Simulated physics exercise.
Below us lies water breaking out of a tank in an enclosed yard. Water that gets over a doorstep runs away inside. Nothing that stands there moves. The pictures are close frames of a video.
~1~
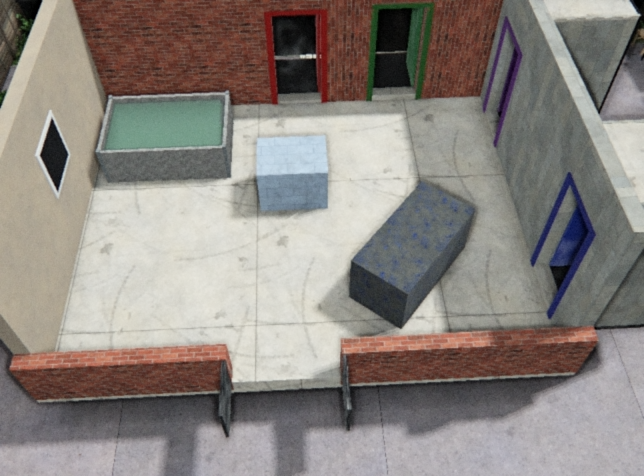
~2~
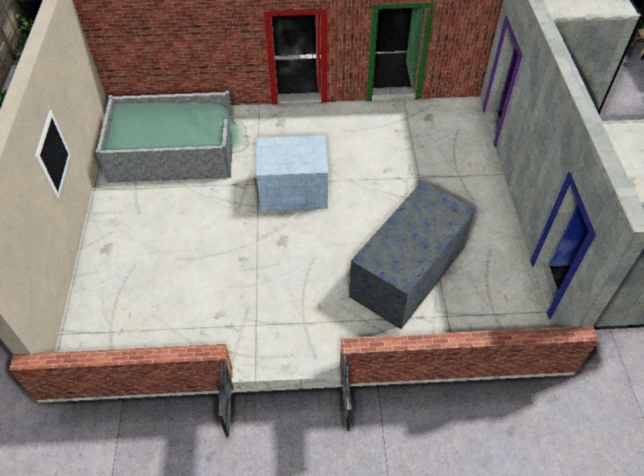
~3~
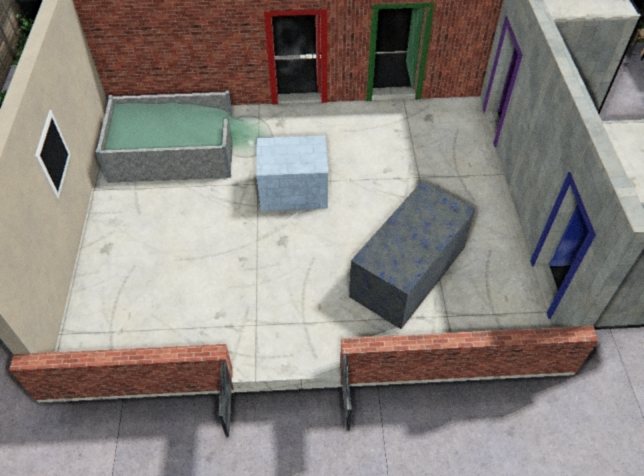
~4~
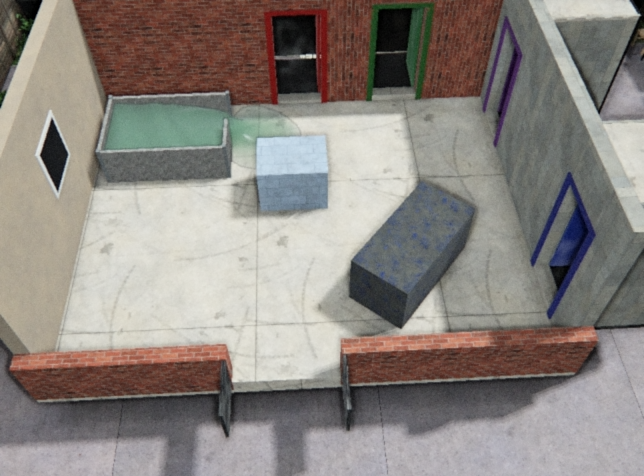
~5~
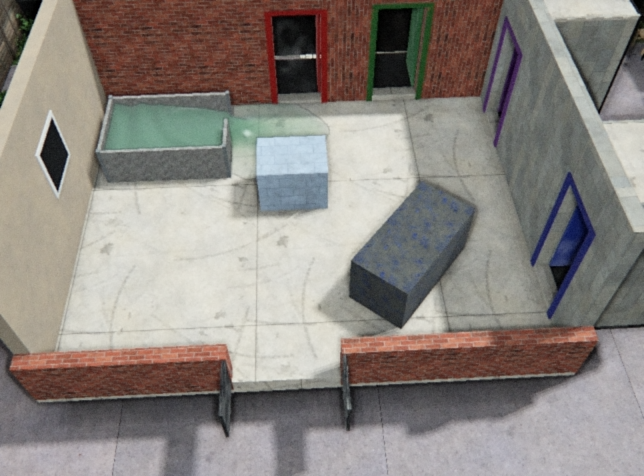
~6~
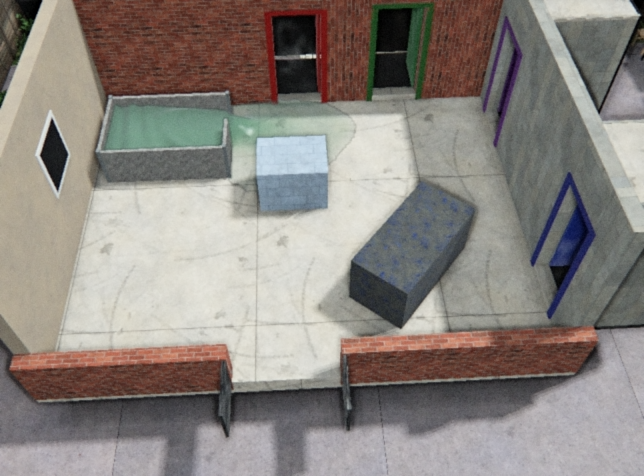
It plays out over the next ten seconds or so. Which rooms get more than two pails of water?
The purple door lets in a lot; the green door admits no more than that; the red door lets in a lot; the blue door admits no more than that.
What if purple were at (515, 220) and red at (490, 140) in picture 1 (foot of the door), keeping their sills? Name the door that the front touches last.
It is the blue one.
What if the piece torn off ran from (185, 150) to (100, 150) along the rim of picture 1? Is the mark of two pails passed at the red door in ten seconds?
My reading: Red lets less in.
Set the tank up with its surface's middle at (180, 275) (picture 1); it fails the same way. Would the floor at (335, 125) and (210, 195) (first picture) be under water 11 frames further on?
In that order: Clear, dry.
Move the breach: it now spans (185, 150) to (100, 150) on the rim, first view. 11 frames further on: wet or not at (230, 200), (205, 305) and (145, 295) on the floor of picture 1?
In that order: Clear, flooded, flooded.
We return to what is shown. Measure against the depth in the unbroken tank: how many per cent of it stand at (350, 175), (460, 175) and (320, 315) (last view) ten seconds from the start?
In that order: 4, 8 and 2 per cent.
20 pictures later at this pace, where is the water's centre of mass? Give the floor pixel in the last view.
Around (275, 151).
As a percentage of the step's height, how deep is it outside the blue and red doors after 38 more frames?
About 70 and 130 per cent.
A moment on, water covers 20 % of the floor; the purple door not reached, the green door wet at the sill, nothing in, the red door under two buckets in, the blue door not reached.
Next, water covers 30 % of the floor; the purple door under two buckets in, the green door wet at the sill, nothing in, the red door over two buckets in, the blue door not reached.
Then, water covers 35 % of the floor; the purple door far over two buckets in, the green door wet at the sill, nothing in, the red door far over two buckets in, the blue door wet at the sill, nothing in.
Later, water covers 45 % of the floor; the purple door far over two buckets in, the green door wet at the sill, nothing in, the red door far over two buckets in, the blue door wet at the sill, nothing in.
In the end, water covers 65 % of the floor; the purple door far over two buckets in, the green door wet at the sill, nothing in, the red door far over two buckets in, the blue door under two buckets in.
